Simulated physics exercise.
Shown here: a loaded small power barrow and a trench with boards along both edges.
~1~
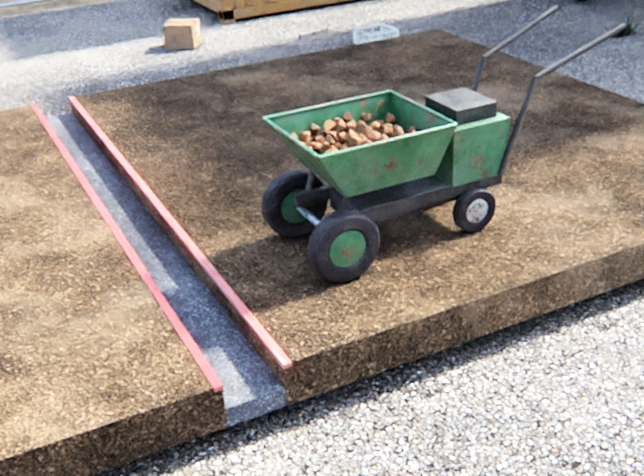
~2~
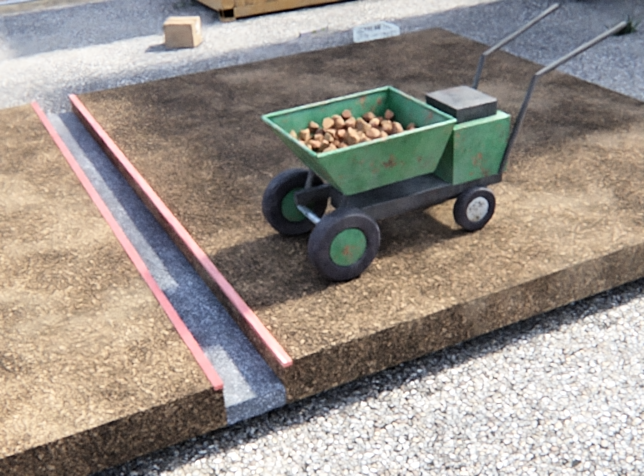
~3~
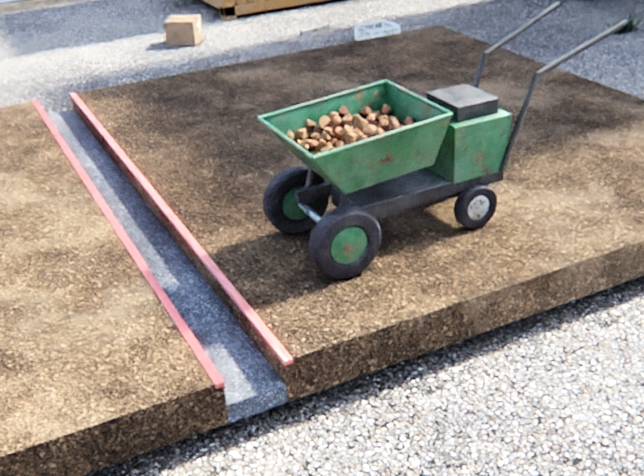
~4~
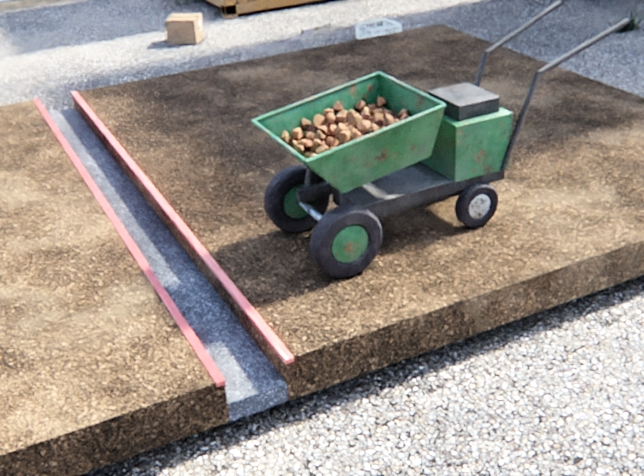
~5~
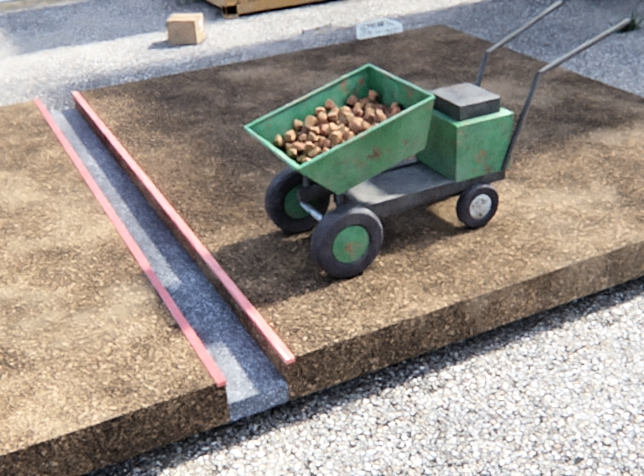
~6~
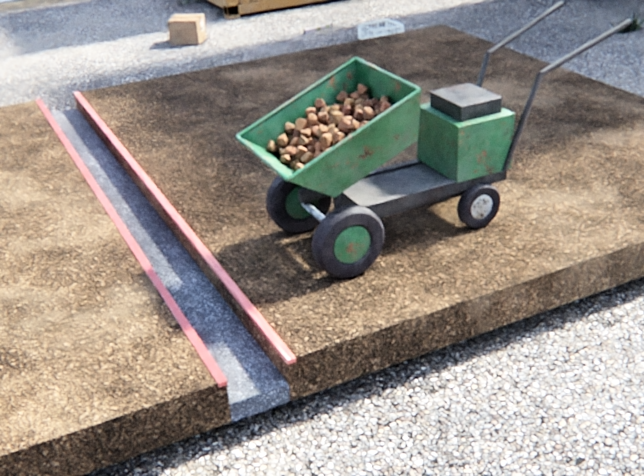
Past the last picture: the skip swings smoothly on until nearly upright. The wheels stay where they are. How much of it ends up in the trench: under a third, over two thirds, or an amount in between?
Over two thirds.
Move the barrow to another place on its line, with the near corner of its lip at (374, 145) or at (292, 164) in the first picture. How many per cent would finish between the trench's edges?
Estimates, in order: 30 % then 80 %.
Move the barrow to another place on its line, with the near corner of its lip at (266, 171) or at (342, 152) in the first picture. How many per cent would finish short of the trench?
The first position yields around 0 per cent; the second yields around 30 per cent.
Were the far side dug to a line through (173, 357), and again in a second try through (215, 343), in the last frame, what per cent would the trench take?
100 and 70 percent.
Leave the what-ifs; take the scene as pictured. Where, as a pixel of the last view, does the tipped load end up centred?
About (200, 294).
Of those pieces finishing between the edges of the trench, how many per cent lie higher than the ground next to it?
25 %, roughly.
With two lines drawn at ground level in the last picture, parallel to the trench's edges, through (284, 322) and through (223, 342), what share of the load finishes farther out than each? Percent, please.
Around 100 in a hundred for the first, 30 in a hundred for the second.
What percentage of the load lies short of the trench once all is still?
Close to 5 per cent.
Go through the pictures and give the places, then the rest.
The first frame shows lip of the skip at (319, 158), level; top of the load at (357, 139), clay clods; first edge of the trench at (262, 332); far edge at (196, 353), the trench under half as wide as the skip, and about half as deep as wide.
The second frame shows lip of the skip at (317, 157), tipped barely; top of the load at (355, 137).
The third frame shows lip of the skip at (313, 158), tipped barely; top of the load at (371, 131).
The fourth frame shows lip of the skip at (306, 162), tipped a little; top of the load at (379, 122).
The fifth frame shows lip of the skip at (297, 170), tipped clearly; top of the load at (371, 118).
The sixth frame shows lip of the skip at (288, 180), tipped clearly; top of the load at (369, 115); first edge of the trench at (266, 327); far edge at (200, 348).
Soon after the last picture, skip tipped steeply; all in the skip.
A little later, skip tipped right over; about two thirds in the skip; a stray few short of the trench; about a quarter in or heaped over the trench; a stray few beyond it.
Later still, skip tipped right over; a small part in the skip; a small part short of the trench; most in or heaped over the trench; a stray few beyond it.
At rest, skip tipped right over; a small part in the skip; a small part short of the trench; most in or heaped over the trench; a stray few beyond it.
